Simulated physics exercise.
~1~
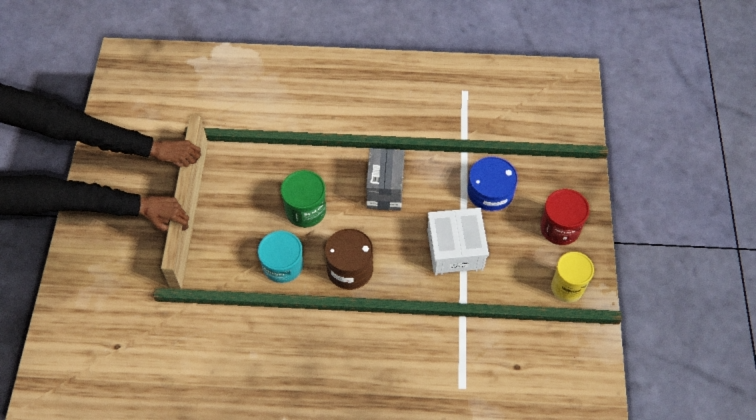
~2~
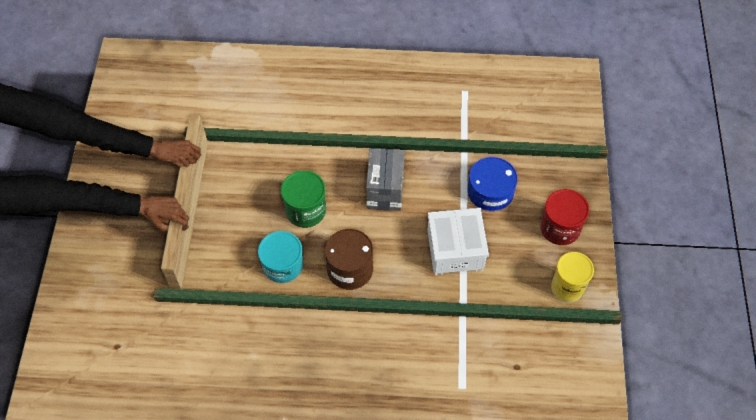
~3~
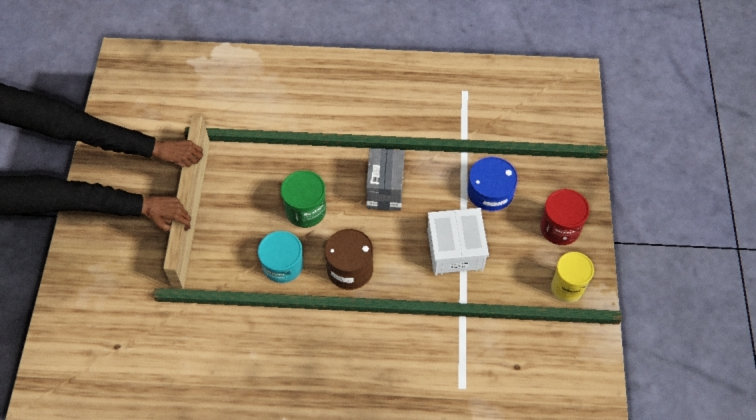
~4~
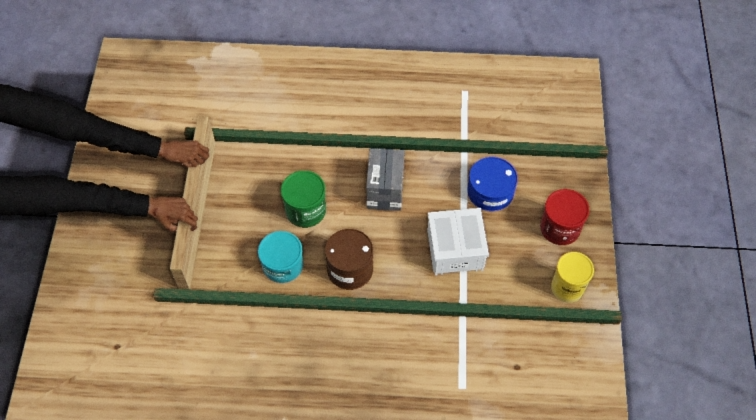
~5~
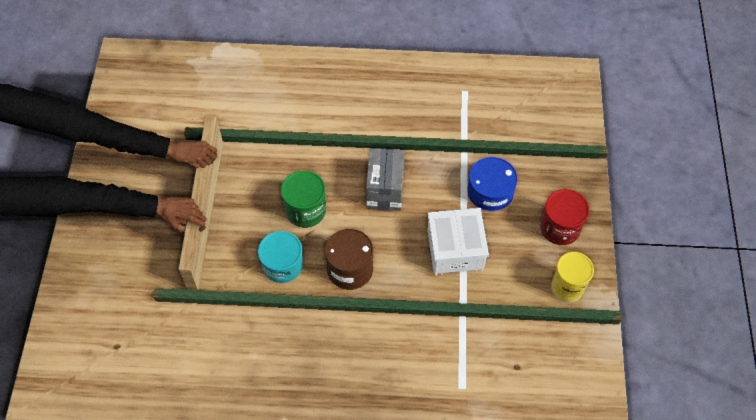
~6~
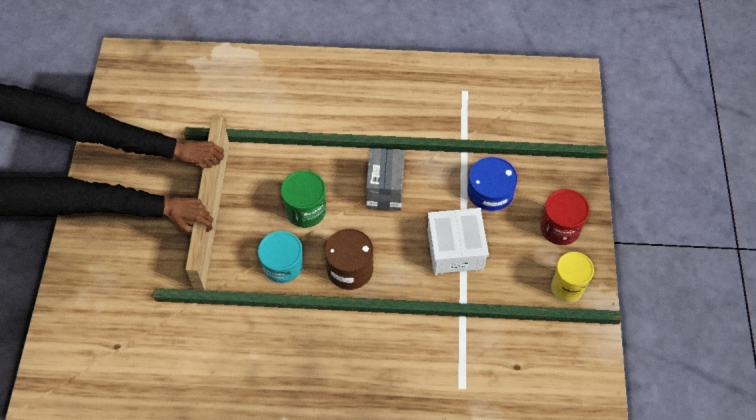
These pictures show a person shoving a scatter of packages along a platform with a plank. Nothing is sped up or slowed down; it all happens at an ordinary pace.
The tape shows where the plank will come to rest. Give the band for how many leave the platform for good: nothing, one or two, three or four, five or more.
Band: Nothing.
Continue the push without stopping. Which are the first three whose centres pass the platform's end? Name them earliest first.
Earliest to latest, that's the red pail, the yellow pail and the blue canister.
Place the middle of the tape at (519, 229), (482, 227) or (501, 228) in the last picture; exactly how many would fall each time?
Result per try: 2; 0; 1.
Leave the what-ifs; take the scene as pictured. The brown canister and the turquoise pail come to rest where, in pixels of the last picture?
Okay, so first (530, 280), and next (485, 272).
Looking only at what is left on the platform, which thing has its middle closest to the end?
Red pail - nearest.
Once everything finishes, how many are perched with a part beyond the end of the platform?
It's 0.
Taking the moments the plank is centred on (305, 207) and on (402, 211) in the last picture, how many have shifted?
First 3 and then 5.
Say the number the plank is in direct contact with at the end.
3 are in contact with it.
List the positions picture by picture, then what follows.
Yellow pail (572, 278); red pail (564, 218); blue canister (492, 184); plank (186, 201); tape (464, 227), in the first frame.
Red pail (564, 218); green pail (305, 200), in the second frame.
Blue canister (492, 184); brown canister (350, 259), in the third frame.
Yellow pail (572, 278); white tote (457, 242), in the fourth frame.
Red pail (564, 218); grey parcel (385, 180), in the fifth frame.
Yellow pail (572, 278); red pail (564, 218); blue canister (492, 184); plank (209, 202); tape (464, 227), in the sixth frame.
Soon after, none off yet; yellow pail at rest near (572, 278); red pail at rest near (564, 218); blue canister at rest near (492, 184).
In the end, the number that fall off is zero.
